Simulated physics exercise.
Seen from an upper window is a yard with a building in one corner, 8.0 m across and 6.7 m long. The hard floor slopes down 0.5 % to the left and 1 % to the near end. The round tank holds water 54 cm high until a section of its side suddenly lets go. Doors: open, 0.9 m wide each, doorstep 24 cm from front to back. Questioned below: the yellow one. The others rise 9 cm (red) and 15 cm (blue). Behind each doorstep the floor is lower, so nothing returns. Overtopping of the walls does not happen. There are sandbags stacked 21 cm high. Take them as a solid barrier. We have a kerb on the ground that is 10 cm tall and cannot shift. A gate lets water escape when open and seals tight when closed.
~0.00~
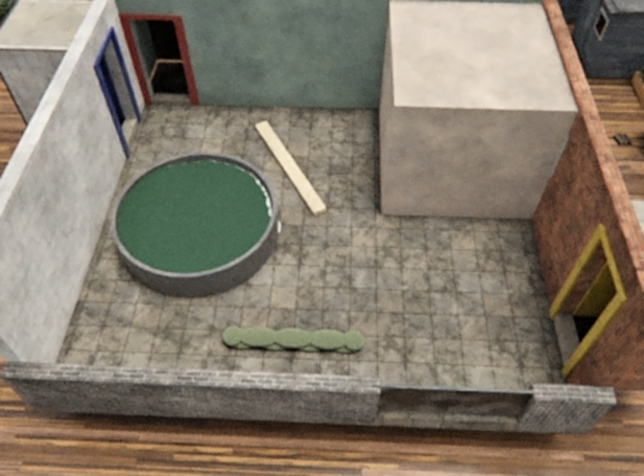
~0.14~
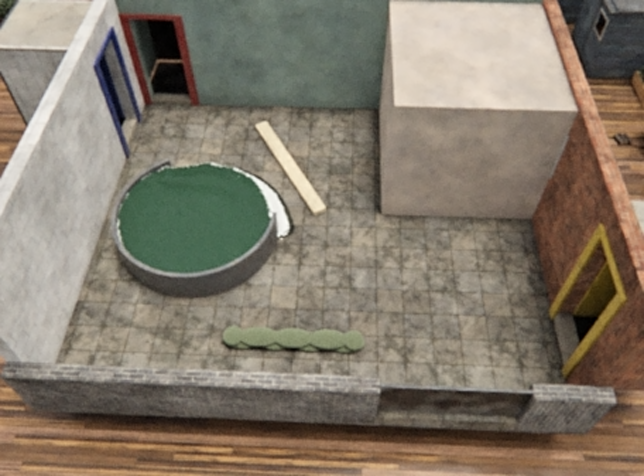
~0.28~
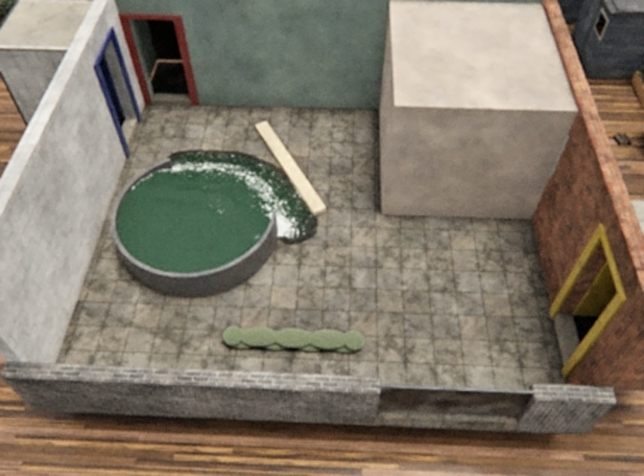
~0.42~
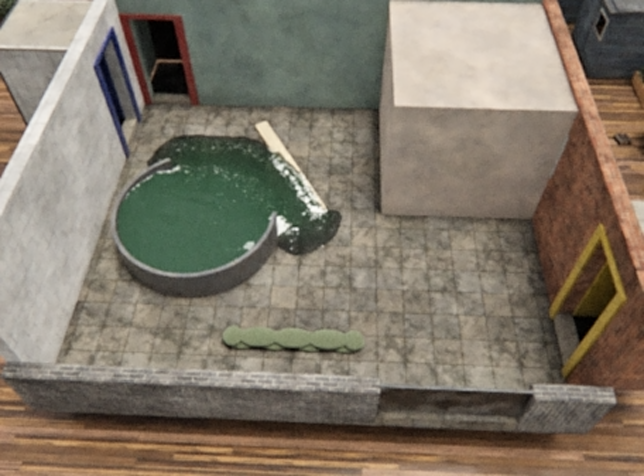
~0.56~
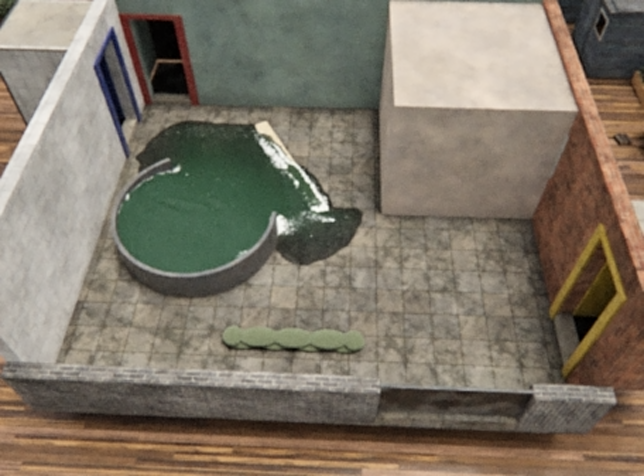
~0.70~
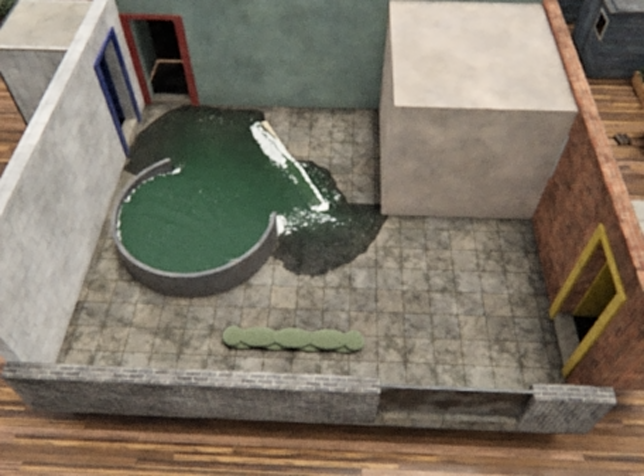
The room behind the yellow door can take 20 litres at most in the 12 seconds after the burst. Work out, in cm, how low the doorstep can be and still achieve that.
It can be no lower than about 6.5 cm.
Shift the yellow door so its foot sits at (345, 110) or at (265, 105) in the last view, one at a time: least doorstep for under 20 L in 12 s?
You'd want about 22 cm there first, then about 22 cm.
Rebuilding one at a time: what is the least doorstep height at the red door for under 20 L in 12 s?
At red, about 19 cm.
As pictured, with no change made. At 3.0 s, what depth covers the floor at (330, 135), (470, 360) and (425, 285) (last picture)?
The depths come to about 13, 0 and 2 cm.
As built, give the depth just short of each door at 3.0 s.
In cm: Red 20, blue 18, yellow 0.
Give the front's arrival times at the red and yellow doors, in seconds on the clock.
The flood turns up at red at 0.8 s and at yellow at 3.6 s.
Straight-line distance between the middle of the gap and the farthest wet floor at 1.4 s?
Roughly 4.2 m.
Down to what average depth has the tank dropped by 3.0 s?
I'd put it at some 16 centimetres on average.
After 1.4 s water covers 35 % of the floor, deepest (34 cm) near (233, 111); it has not reached the yellow door.
After 3.0 s water covers 55 % of the floor, deepest (34 cm) near (340, 109); it has not reached the yellow door.
After 12.0 s water covers 95 % of the floor, deepest (14 cm) near (91, 263); 6 cm at the yellow door, 0 litres in over its 21 cm doorstep.
At the yellow door as built, the water arrived by 3.6 s and peaked near 12 cm at 8.0 s.
Run again over the same 12 s with other heights there, 28 litres in over 5.5 cm, 10 litres over 7.5 cm. The limit of 20 litres is kept from about 6.5 cm up.
